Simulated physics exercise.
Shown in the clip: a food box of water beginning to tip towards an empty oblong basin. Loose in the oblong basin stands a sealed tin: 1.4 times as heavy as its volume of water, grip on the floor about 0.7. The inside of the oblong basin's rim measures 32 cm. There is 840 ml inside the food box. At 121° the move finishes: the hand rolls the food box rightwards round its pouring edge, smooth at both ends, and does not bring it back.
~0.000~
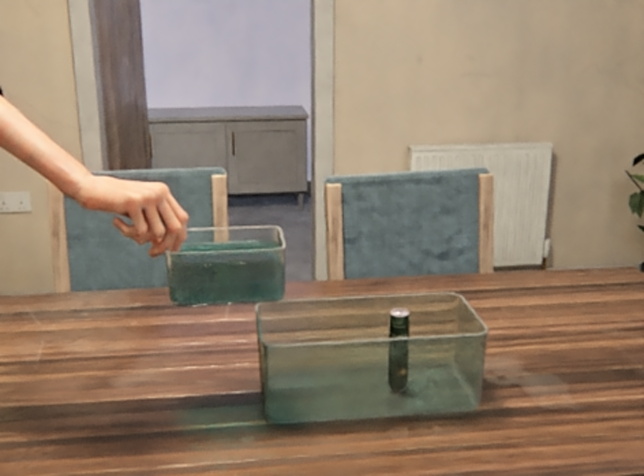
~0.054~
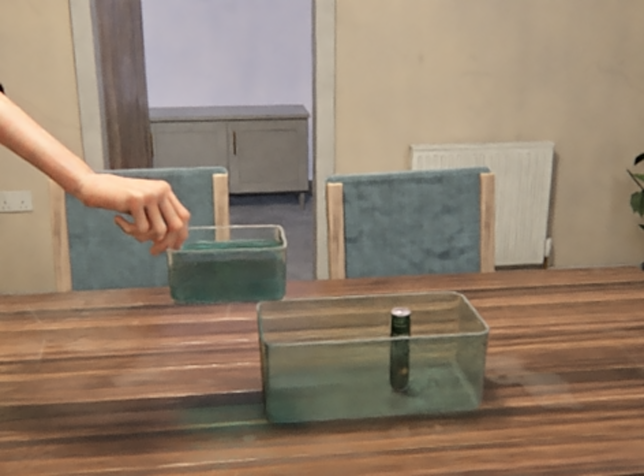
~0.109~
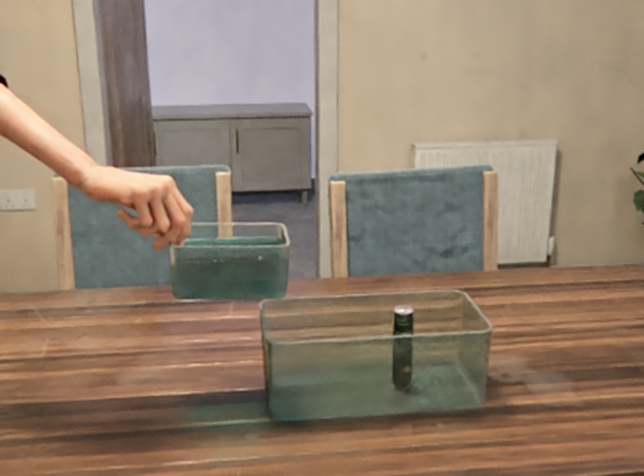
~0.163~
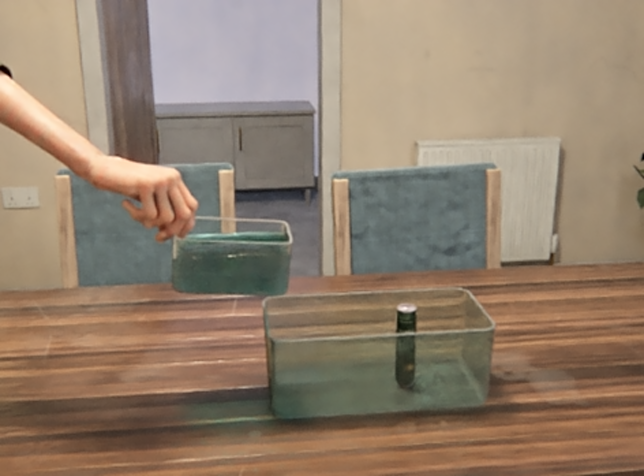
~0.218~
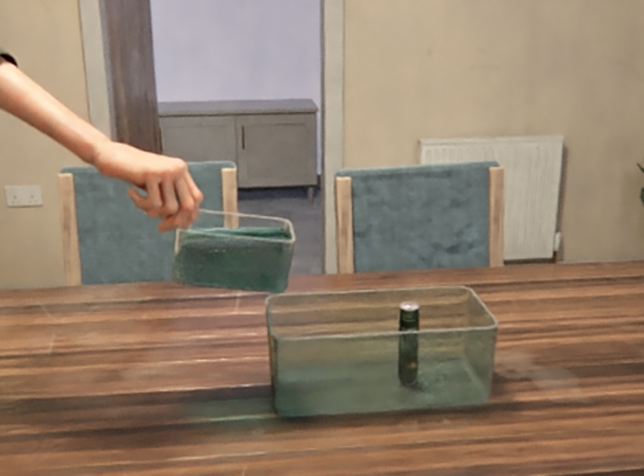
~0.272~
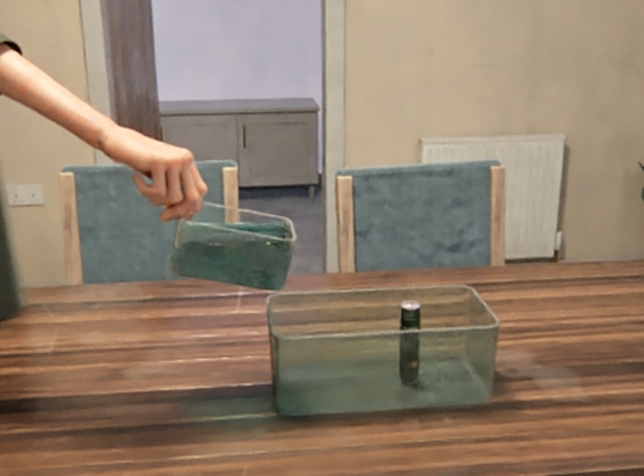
The video shows a hand holding a small clear box of water beside a larger oblong basin with a dark tin standing inside, on a wooden table; the hand gradually tilts the box rightwards.
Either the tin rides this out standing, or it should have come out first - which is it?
It does not tilt over.
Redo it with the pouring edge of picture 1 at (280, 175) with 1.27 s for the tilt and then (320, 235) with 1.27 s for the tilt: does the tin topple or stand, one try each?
Trial 1 - tin stays standing; trial 2 - tin stays standing.
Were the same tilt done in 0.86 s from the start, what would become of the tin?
The tin would overturn.
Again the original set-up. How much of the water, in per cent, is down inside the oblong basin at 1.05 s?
That comes to about 84 percent.
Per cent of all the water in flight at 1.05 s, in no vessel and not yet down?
Close to 10 %.
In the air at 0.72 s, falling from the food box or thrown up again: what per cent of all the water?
42 per cent.
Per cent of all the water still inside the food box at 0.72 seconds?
About 44 per cent.
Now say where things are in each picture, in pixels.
In the first frame, it leans 0°; its right rim is at (282, 238); the water meets the walls at (171, 254) and (281, 250); the oblong basin's rim runs from (259, 324) to (473, 313); the tin's top is at (400, 316).
In the second frame, it leans 1°; its right rim is at (283, 238); the water meets the walls at (172, 253) and (282, 248).
In the third frame, it leans 2°; its right rim is at (286, 236); the water meets the walls at (174, 250) and (284, 245).
In the fourth frame, it leans 5°; its right rim is at (289, 234); the water meets the walls at (176, 246) and (287, 241).
In the fifth frame, it leans 9°; its right rim is at (292, 232); the water meets the walls at (178, 240) and (289, 236).
In the sixth frame, it leans 13°; its right rim is at (293, 231); the water meets the walls at (177, 234) and (290, 231).
By 0.72 s the tilt is 73° and 45 per cent is still to pour; the tin stands where it began.
By 1.05 s the tilt is 112° and 5 per cent is still to pour; the tin stands where it began.
By 1.40 s the tilt is 121° and 0 per cent is still to pour; the tin stands where it began.
By 1.77 s the tilt is 121° and 0 per cent is still to pour; the tin stands where it began.
At rest the tin stands where it began.
